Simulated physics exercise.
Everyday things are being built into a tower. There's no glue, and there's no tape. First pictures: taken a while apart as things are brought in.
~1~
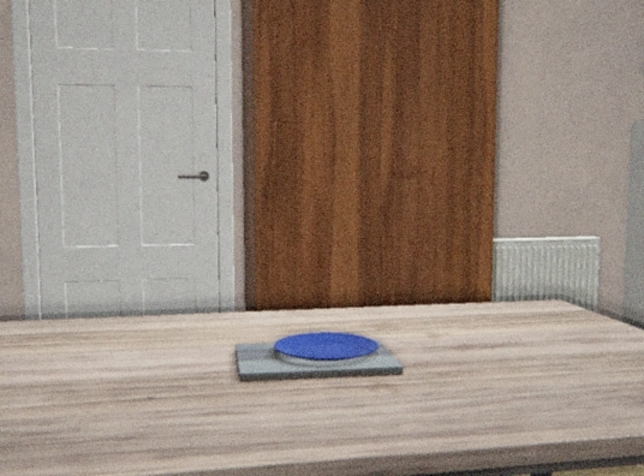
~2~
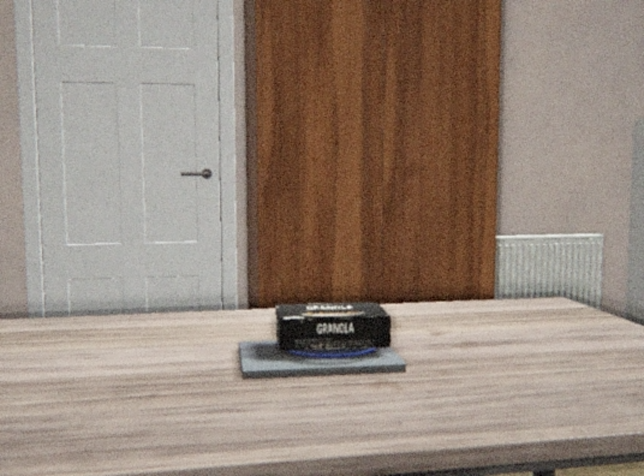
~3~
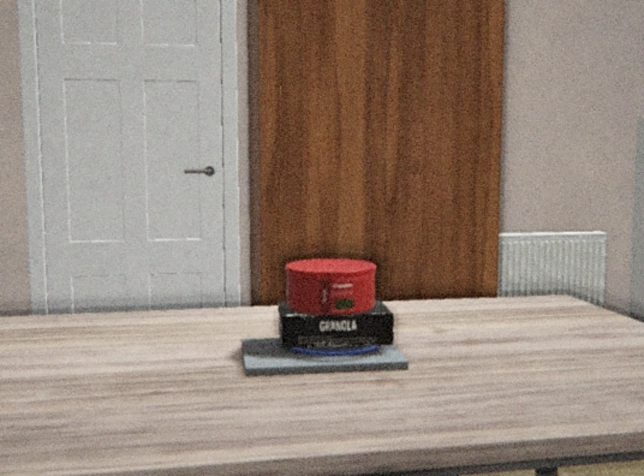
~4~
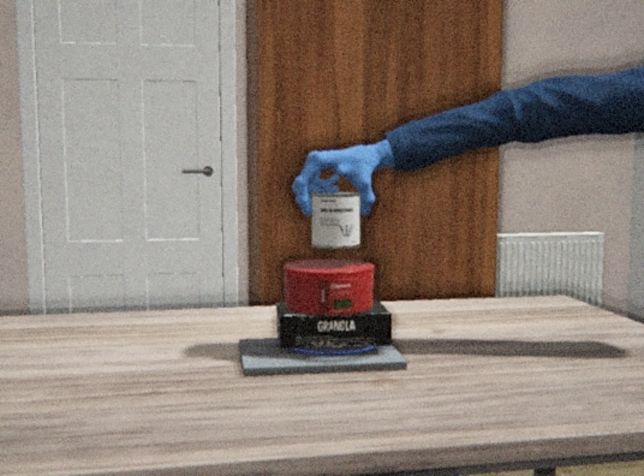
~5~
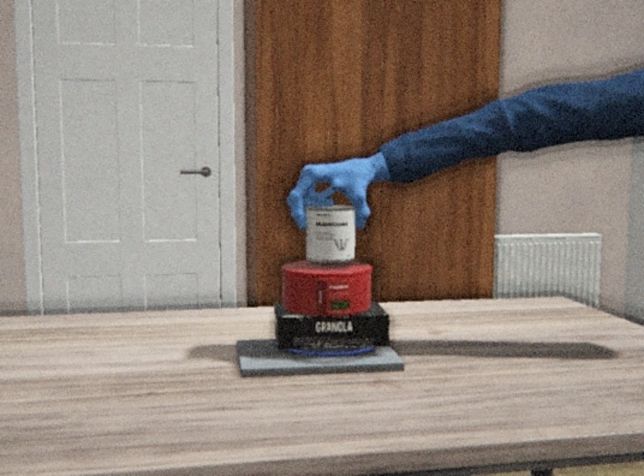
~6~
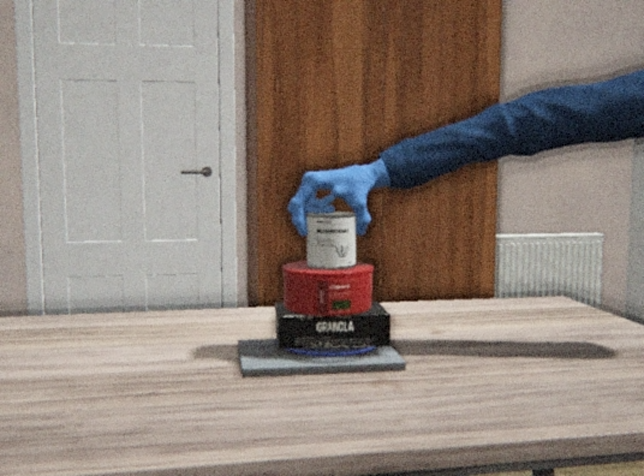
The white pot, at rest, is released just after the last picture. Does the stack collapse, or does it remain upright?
It remains upright.
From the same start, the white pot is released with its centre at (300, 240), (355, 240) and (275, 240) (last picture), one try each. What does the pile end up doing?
First the pile remains standing, second it remains standing, third it topples.
Then, 0.20 s later than the last frame, all is still.
Then, 0.50 s later than the last frame, white pot resting near (331, 240).
When it is over, all 5 as before. End places, in pixels of the last picture, white pot near (331, 240). The pile keeps its balance.
